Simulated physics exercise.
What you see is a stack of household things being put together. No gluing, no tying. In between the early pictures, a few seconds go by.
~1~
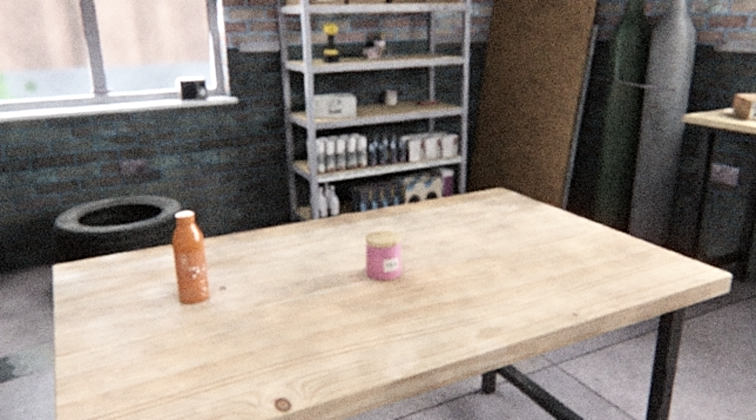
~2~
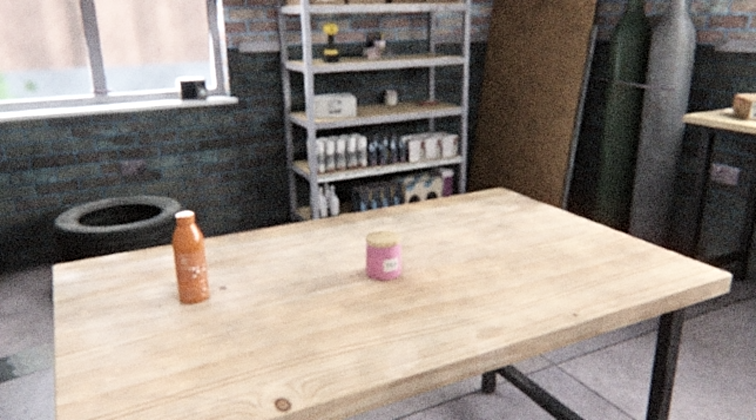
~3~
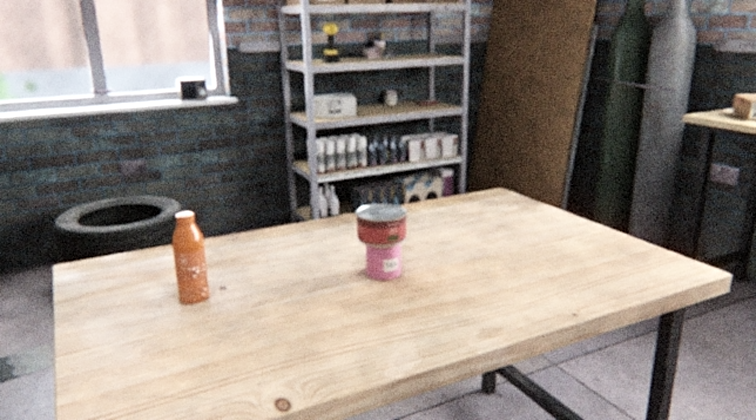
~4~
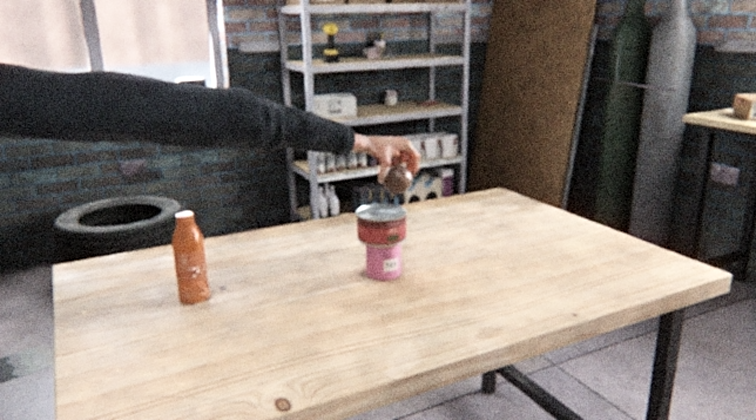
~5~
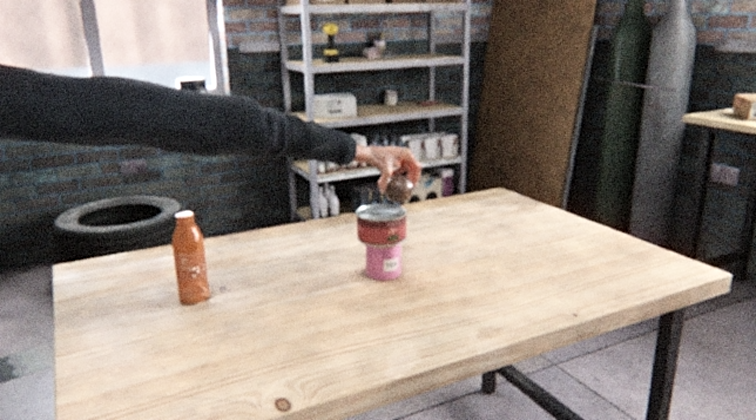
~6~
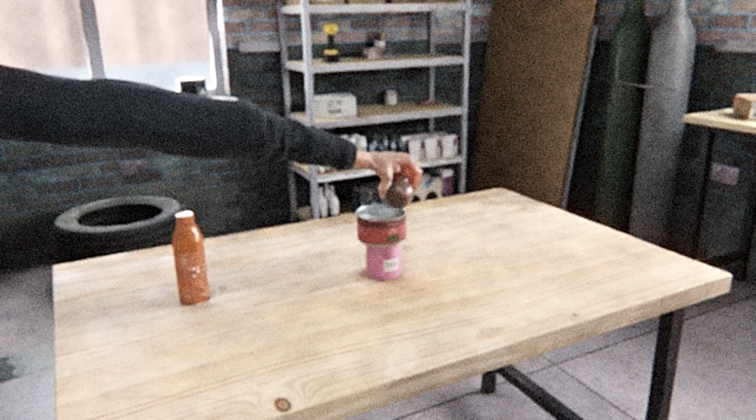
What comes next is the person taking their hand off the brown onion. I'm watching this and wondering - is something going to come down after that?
You'll see everything stays upright.
Then, 1.00 s past the last view, nothing moves.
Then, 2.10 s past the last view, brown onion resting near (399, 195).
Finally, all 4 still in place. Final places as the last picture's camera would see them, brown onion near (399, 195). The pile holds.
